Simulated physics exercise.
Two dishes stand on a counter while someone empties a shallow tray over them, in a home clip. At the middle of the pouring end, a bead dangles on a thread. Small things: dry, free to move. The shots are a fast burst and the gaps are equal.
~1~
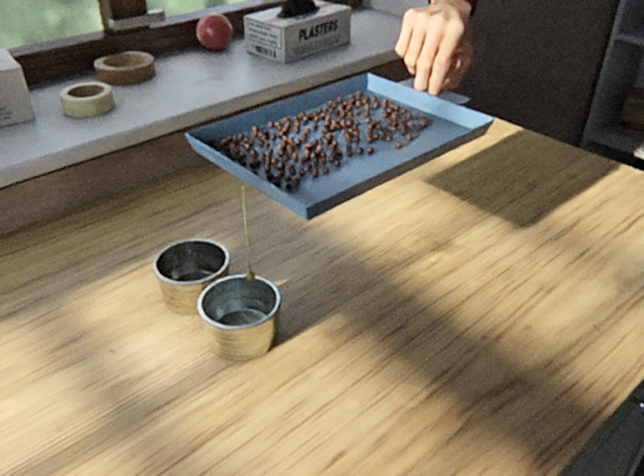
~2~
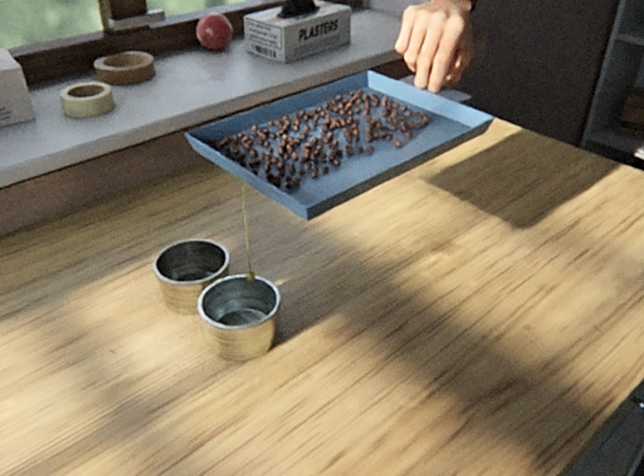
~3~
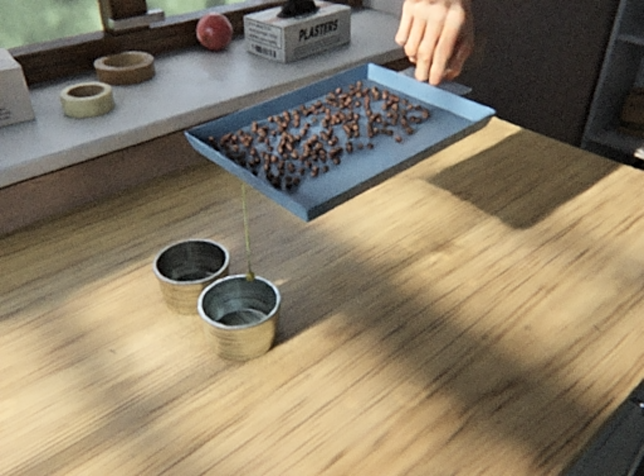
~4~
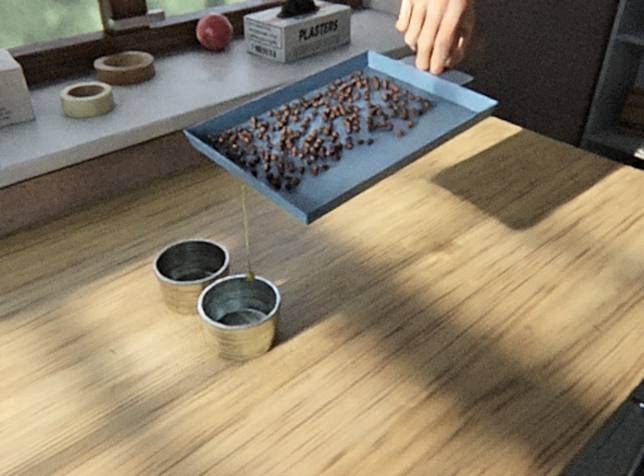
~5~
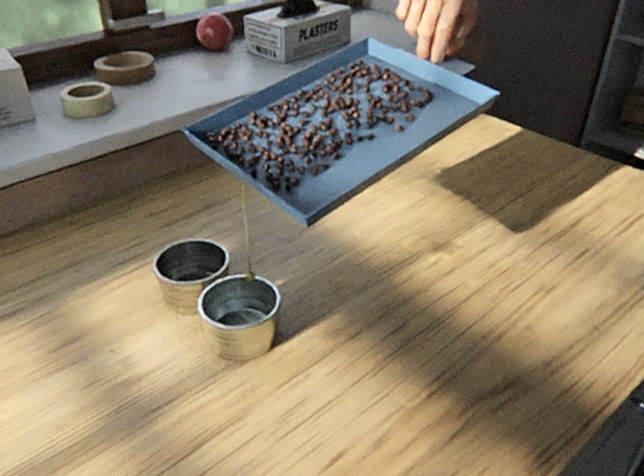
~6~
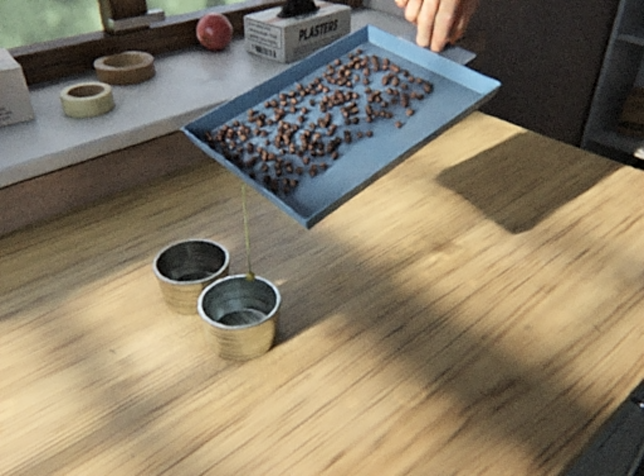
A wooden counter beside a windowsill is seen from above at an angle, with rolls of tape, a red ball and a box of plasters on the sill. A hand at upper right holds a blue tray of small brown berries above two metal dishes, a bead hanging on a thread from its edge. The hand raises the tray's far end, steepening its slope, while the camera stays still.
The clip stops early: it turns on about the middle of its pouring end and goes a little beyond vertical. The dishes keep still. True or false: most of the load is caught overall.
False - less than half is caught.
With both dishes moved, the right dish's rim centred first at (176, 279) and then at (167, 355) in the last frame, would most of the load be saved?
In the first position a minority, in the second a minority.
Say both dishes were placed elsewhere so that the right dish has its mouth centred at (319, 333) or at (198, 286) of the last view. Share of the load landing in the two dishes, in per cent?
You'd get near 80 per cent and afterwards near 0 per cent.
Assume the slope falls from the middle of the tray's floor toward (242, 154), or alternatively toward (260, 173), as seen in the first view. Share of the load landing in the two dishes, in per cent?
Respectively 100 % and 60 %.
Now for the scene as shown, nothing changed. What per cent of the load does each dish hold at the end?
Per hundred pieces, the left dish ends with about 0 and the right dish with about 0.
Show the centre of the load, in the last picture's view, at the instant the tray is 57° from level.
Close to (291, 204).
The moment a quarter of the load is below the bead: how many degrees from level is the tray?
I'd say close to 85 degrees.
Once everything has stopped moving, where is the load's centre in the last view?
Once nothing moves, the middle sits near (298, 397).
Soon, tray tipped steeply; nearly all on the tray; a small part outside both; a stray few in the air.
A while on, tray tipped right over; a small part on the tray; a stray few in the right dish; most outside both; a small part in the air.
Towards the end, tray tipped past a quarter turn; a stray few in the right dish; nearly all outside both.
Finally, tray tipped past a quarter turn; a stray few in the right dish; none in the left dish; nearly all outside both.
